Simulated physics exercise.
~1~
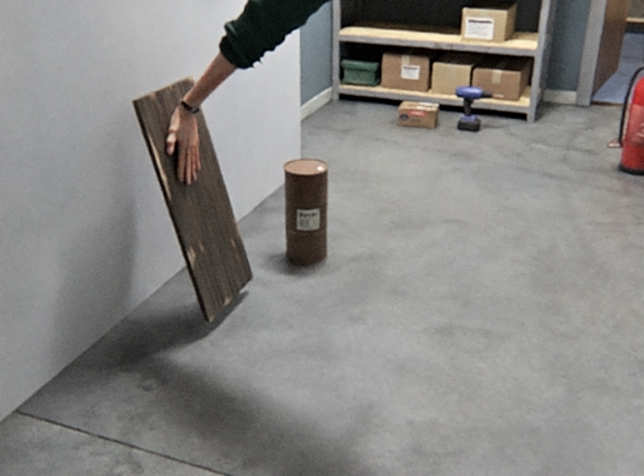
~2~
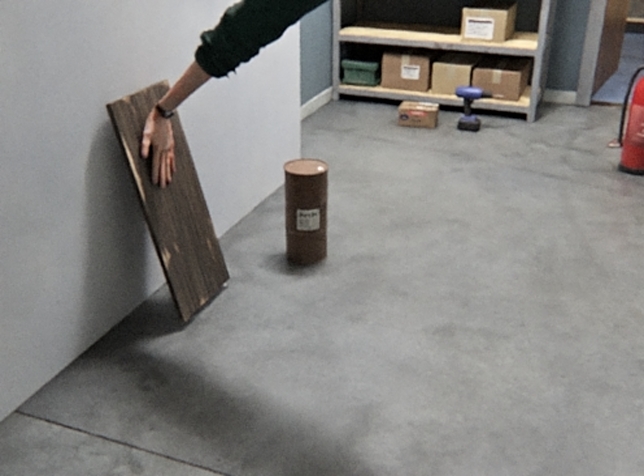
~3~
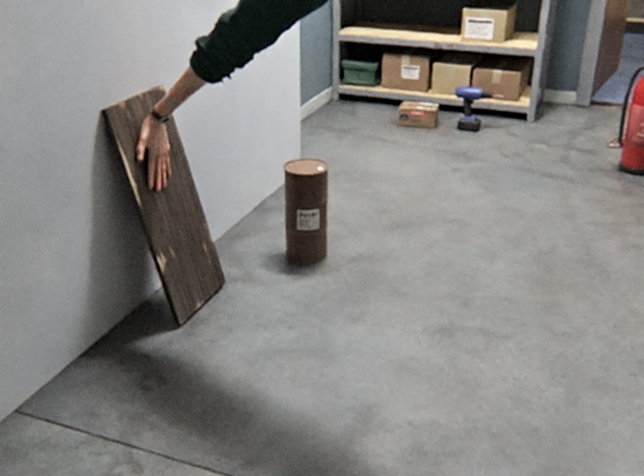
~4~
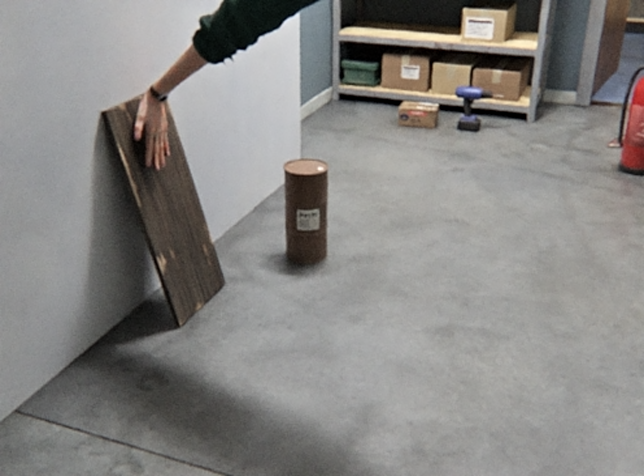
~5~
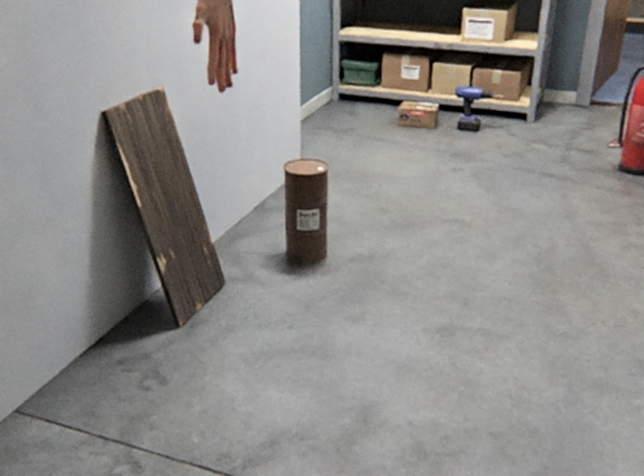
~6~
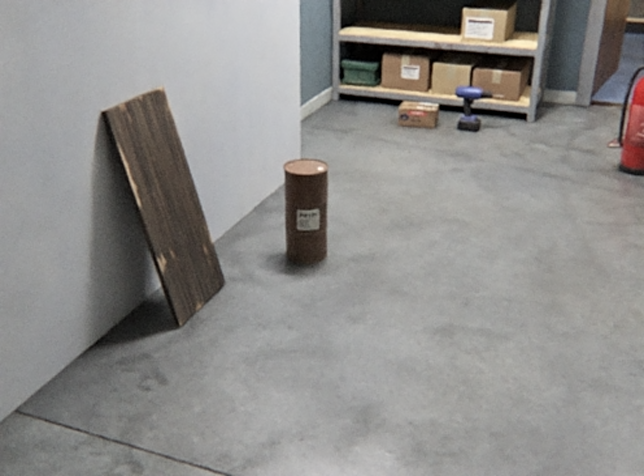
The video shows a hand moving a dark wooden board leftward to lean against a bare wall, near a brown canister standing on a concrete floor. The hand lets go and withdraws from view, and the board stays leaning with the canister still in place.
